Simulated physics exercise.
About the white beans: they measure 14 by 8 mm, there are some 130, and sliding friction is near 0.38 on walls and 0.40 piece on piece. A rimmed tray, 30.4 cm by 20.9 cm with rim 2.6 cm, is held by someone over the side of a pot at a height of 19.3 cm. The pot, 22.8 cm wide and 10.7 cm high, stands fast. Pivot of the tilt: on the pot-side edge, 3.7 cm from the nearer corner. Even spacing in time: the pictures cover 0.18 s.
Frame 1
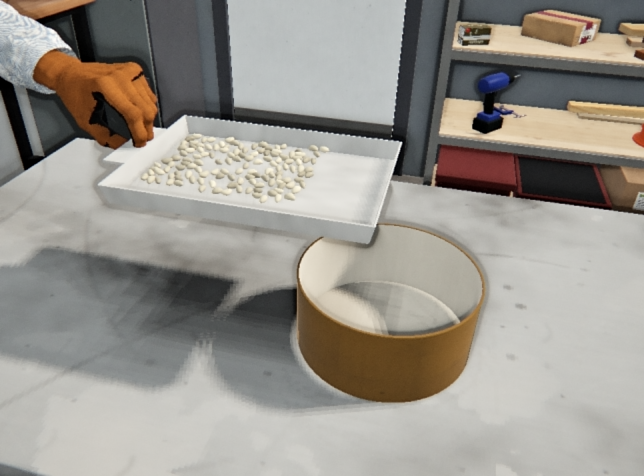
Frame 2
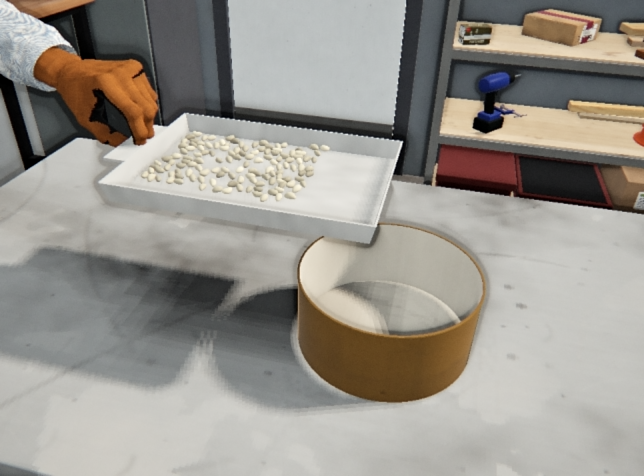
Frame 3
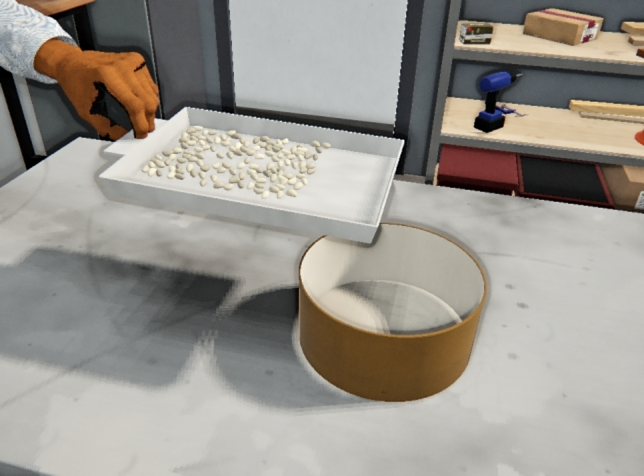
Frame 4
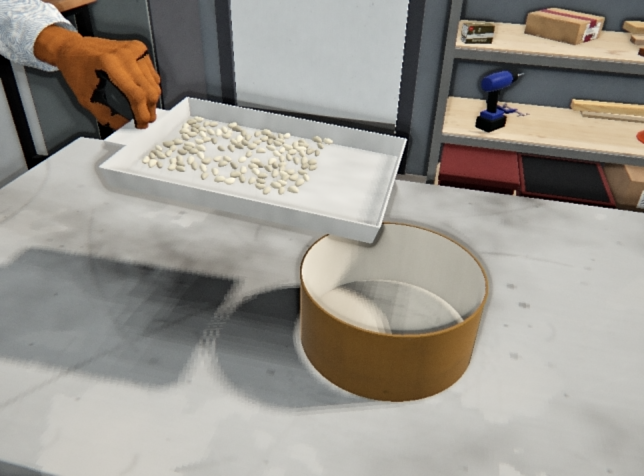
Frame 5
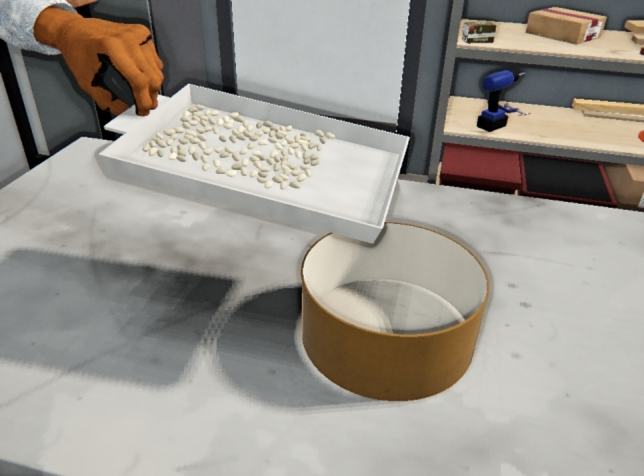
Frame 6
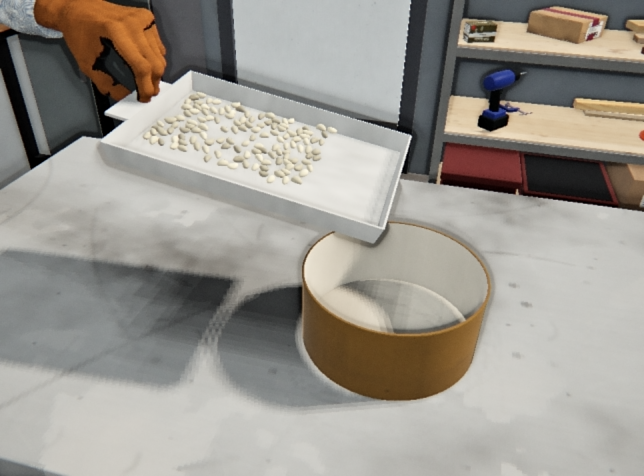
A white rimmed tray of small white beans, held at its left end by an orange-gloved hand, starts out level above a pale, marbled tabletop seen from slightly above. A round brown pot with a whitish inside stands below the tray's right end, with a blue drill on wooden shelves behind. The hand slowly raises the left end, slanting the tray gently down rightward, while the beans keep their places on it and the pot and camera stay still.
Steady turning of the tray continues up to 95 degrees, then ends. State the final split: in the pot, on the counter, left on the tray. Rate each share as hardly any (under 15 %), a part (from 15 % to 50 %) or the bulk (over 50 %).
Pot: The bulk; counter: Hardly any; left on the tray: Hardly any.
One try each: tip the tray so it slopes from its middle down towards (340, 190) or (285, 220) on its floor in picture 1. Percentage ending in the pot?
The share comes to about 75 in a hundred, then about 75 in a hundred.
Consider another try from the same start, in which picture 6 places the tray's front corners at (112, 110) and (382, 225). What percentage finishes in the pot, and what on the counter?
In the pot: 80 per cent; on the counter: 20 per cent.
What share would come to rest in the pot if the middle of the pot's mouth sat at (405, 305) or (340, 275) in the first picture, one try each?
About 95 and 65 per cent.
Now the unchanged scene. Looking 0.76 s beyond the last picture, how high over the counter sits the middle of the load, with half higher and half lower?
Around 20 cm up.
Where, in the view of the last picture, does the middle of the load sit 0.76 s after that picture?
Look near (408, 229) in the last picture.
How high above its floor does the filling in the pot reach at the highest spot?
Some 1.5 cm.
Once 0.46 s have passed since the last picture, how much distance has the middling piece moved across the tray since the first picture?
By then it sits near 14 cm from where it began.
Then, 0.46 s after the last picture, tilt 51 degrees; the tray holds 100 %, the pot 0 %.
Then, 0.76 s after the last picture, tilt 78 degrees; the tray holds 55 %, the pot 30 %.
Then, 1.16 s after the last picture, tilt 95 degrees; the tray holds 25 %, the pot 65 %.
In the end, pot 100 %, counter 0 %, tray 0 %.
